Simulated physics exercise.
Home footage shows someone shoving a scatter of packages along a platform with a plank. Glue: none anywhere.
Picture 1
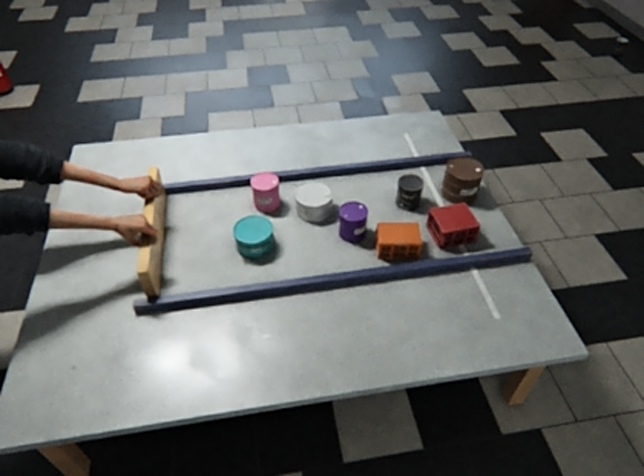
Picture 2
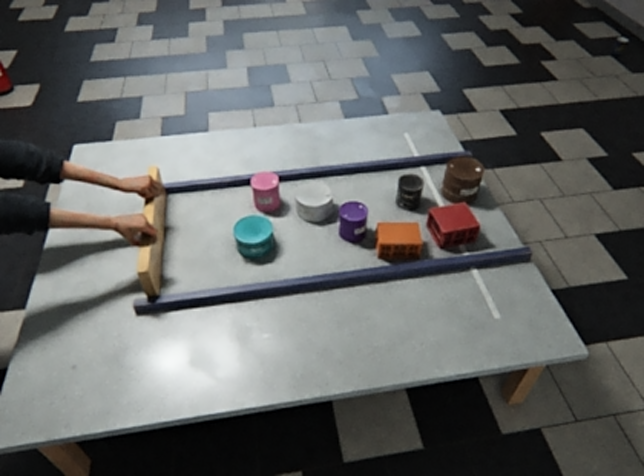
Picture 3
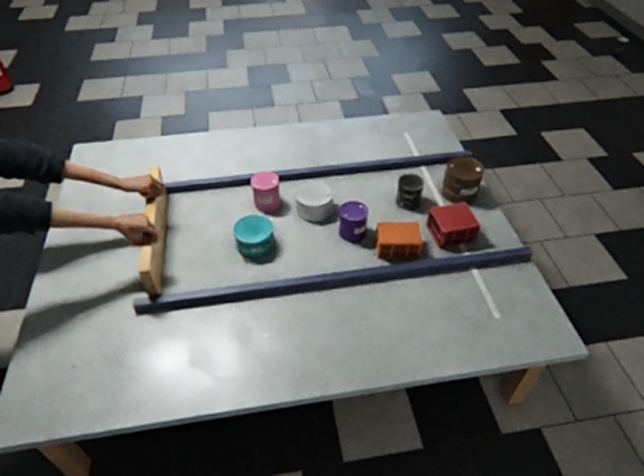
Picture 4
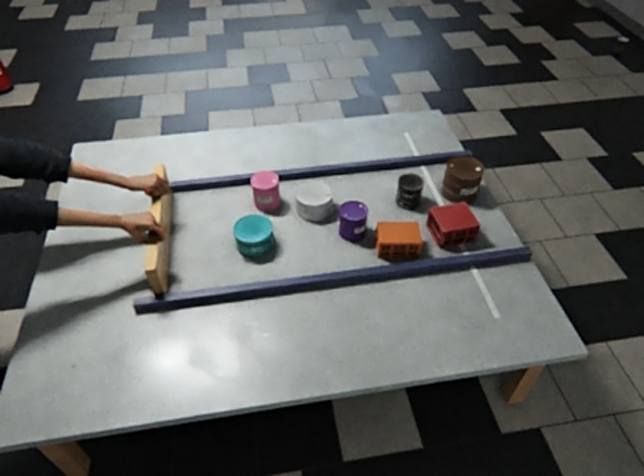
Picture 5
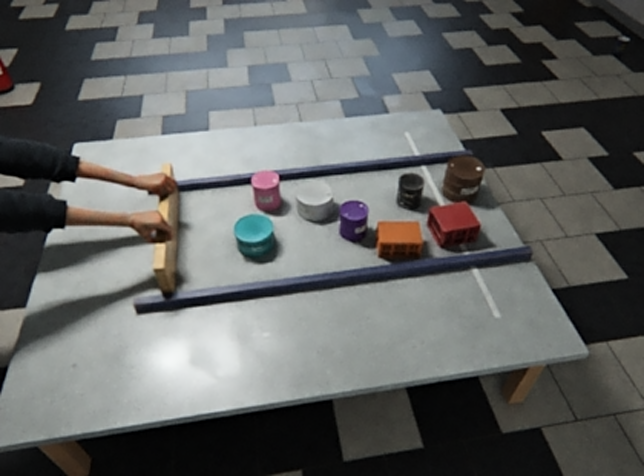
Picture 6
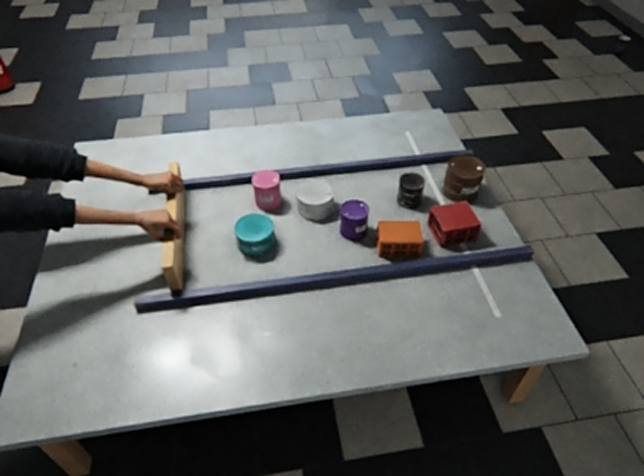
The clip opens on a gray tabletop where two hands at the left grip a wooden plank set between two dark rails, with colourful canisters, a red crate and an orange crate scattered to its right. The hands then slide the plank a short way right, while the containers stay practically still.
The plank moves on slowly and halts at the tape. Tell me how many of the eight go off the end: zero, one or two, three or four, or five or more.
The tally of those that come down is below three but not nil.
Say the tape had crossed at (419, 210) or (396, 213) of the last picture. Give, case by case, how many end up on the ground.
1, then 0.
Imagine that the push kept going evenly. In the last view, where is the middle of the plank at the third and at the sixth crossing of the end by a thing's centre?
At (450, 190) for the third, at (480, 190) for the sixth.
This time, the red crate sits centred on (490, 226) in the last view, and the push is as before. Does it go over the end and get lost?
Result: The red crate ends up off.
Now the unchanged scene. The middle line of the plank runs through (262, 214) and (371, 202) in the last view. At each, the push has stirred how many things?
By then 2, and later 7.
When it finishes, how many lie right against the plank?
3.
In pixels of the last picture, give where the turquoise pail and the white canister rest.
The first near (470, 210), the second near (457, 186).
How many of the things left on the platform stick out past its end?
Count: 3.
Soon after, none off yet; brown canister at rest near (463, 179); red crate at rest near (454, 224); black pail at rest near (410, 191).
After that, none off yet; brown canister displaced a little near (469, 178); red crate displaced about its own width near (491, 219); black pail displaced about its own width near (441, 188).
In the end, the number that fall off is one or two; gone, red crate and brown canister.
